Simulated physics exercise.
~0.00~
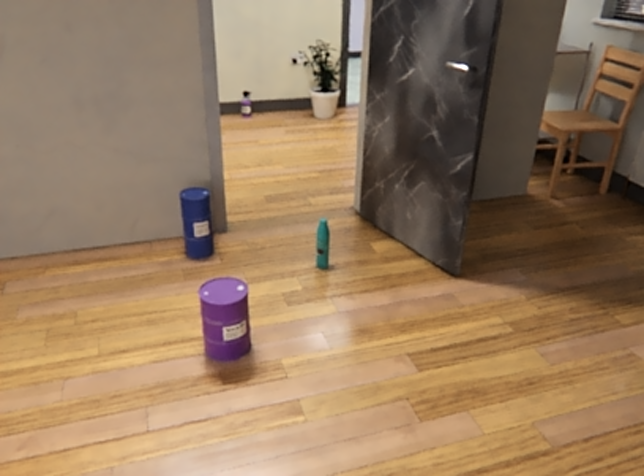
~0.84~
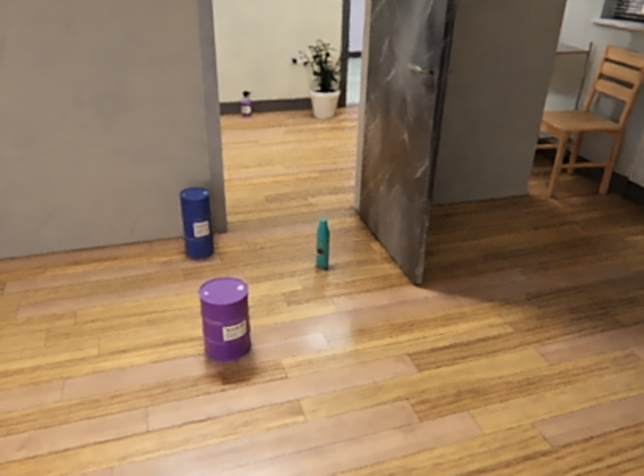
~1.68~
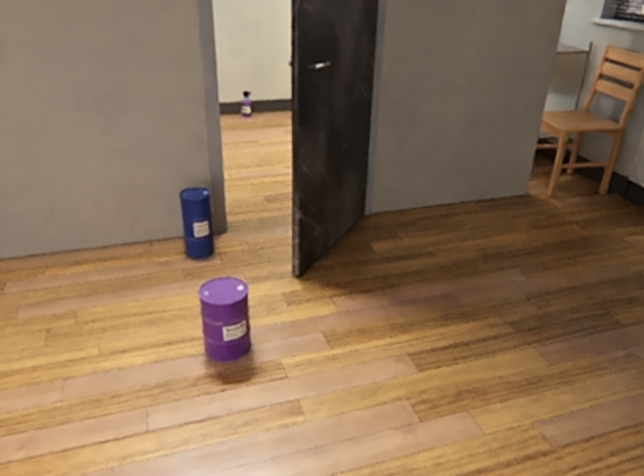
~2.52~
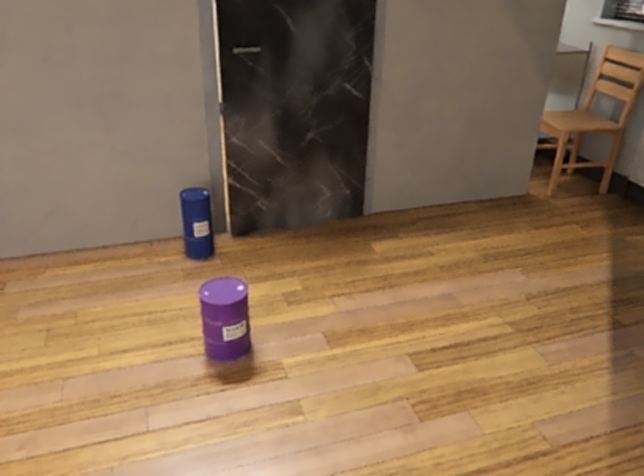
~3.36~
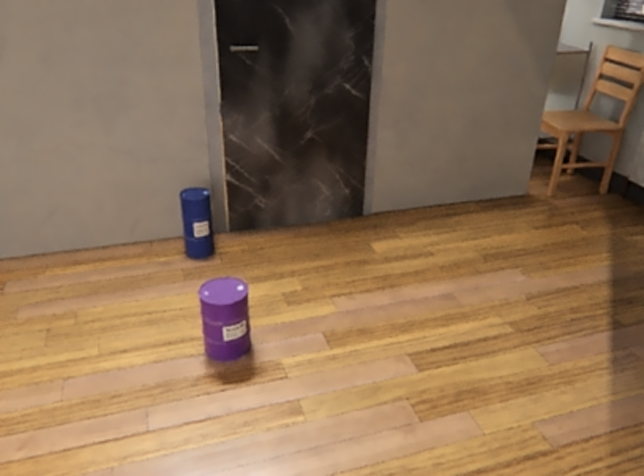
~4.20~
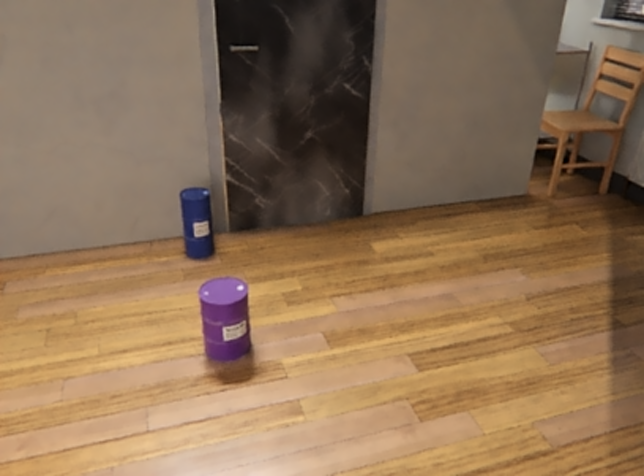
A dark marbled door stands open in a grey wall, seen from a still, slightly raised view across a room with a wooden plank floor. A turquoise bottle stands upright near the doorway, with a blue canister by the left side of the frame and a purple canister closer to the viewer. A potted plant shows beyond the opening, and a wooden chair sits at right. The door swings leftward toward its frame, and the bottle disappears from view as it passes. The door closes fully, hiding the room beyond, while both canisters stay in place.
